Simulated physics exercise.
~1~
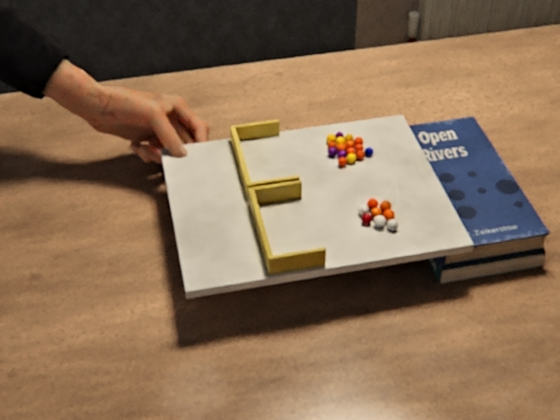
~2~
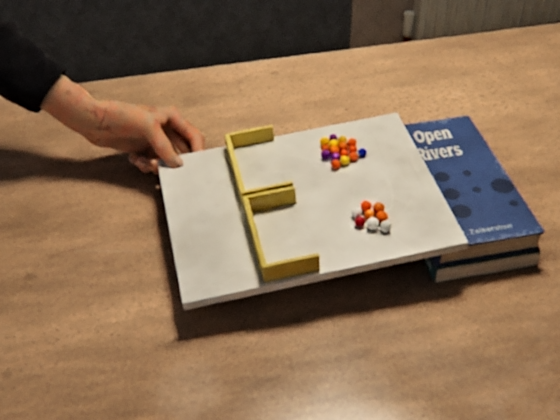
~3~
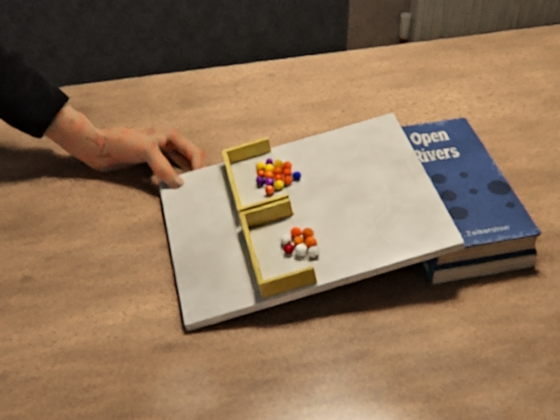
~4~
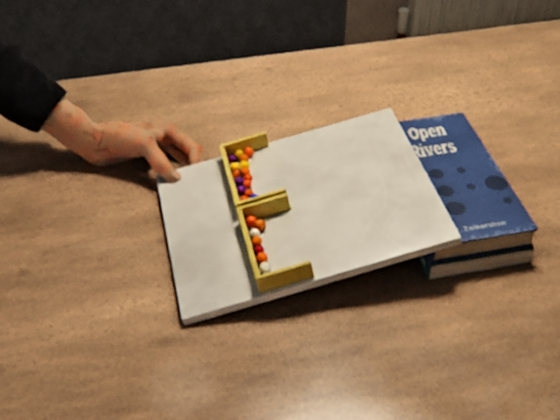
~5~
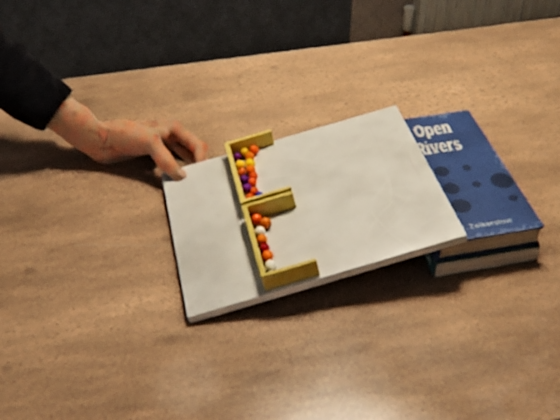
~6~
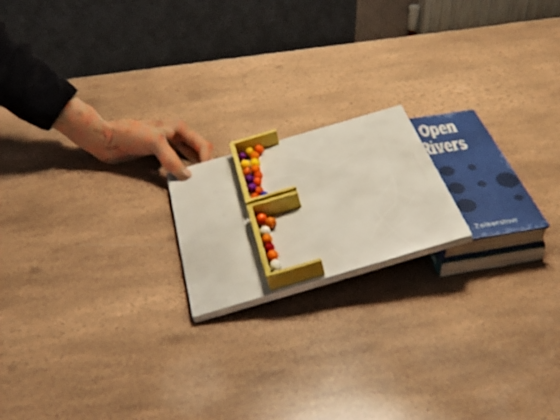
Hand tilting a white board propped on books, two clusters of colourful balls rolling left and gathering against yellow barriers.
